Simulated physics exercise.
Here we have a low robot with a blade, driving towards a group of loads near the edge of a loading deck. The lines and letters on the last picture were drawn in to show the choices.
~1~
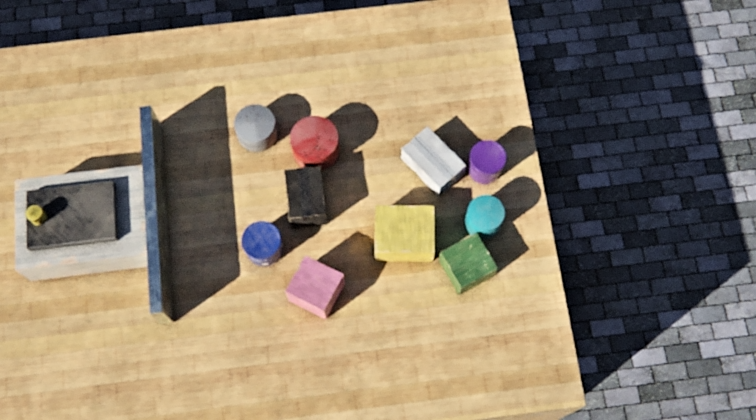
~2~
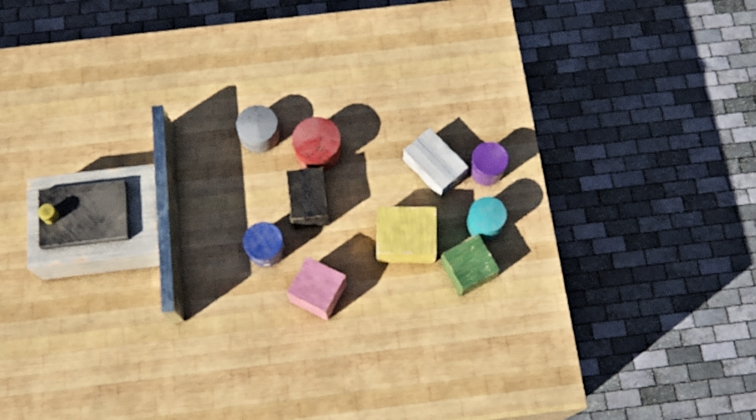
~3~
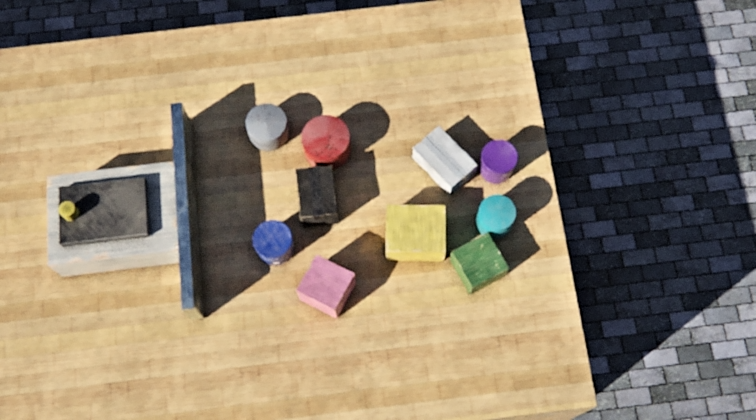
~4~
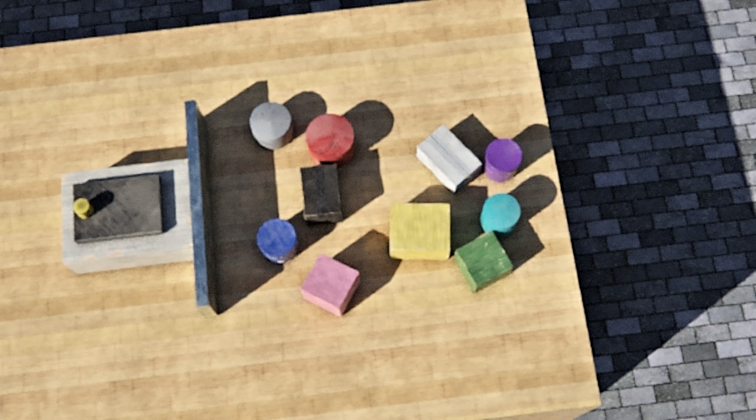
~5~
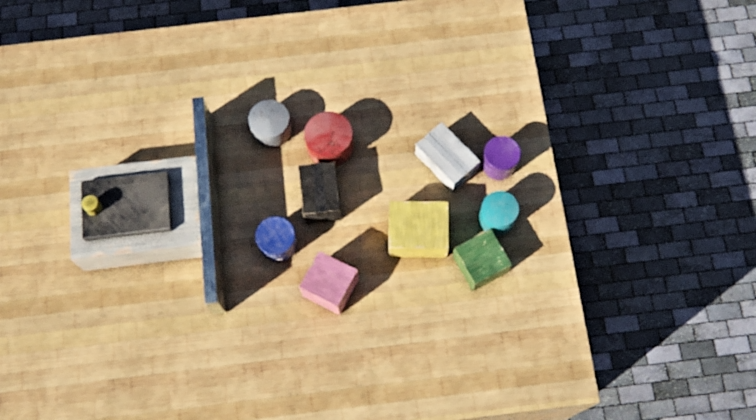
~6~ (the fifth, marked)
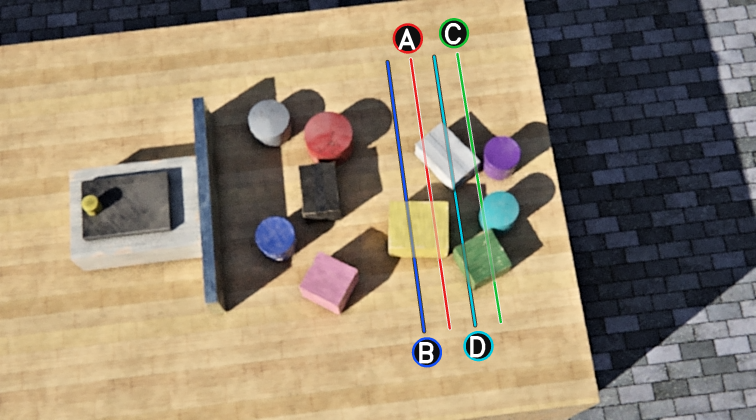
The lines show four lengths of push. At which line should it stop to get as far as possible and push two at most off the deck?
C is the last line within the limit.
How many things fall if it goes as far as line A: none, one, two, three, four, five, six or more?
By then, none.
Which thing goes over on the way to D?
The turquoise canister goes over.
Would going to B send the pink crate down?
No.
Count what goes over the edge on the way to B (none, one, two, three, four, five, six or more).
By then, none.
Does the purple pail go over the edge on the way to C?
By then, yes.
On the marked copy, A at (429, 187); B at (405, 190); C at (478, 182); D at (454, 185).
Following C. Soon after the start, robot (232, 193); grey canister (323, 106); pink crate (348, 278).
Later, robot (329, 182); turquoise canister (533, 215); purple pail (506, 158).
In the end, robot (407, 173); turquoise canister over the edge; purple pail over the edge; two fallen.
As for the rest, A is within the limit but short; B is within the limit but short; D is within the limit but short.
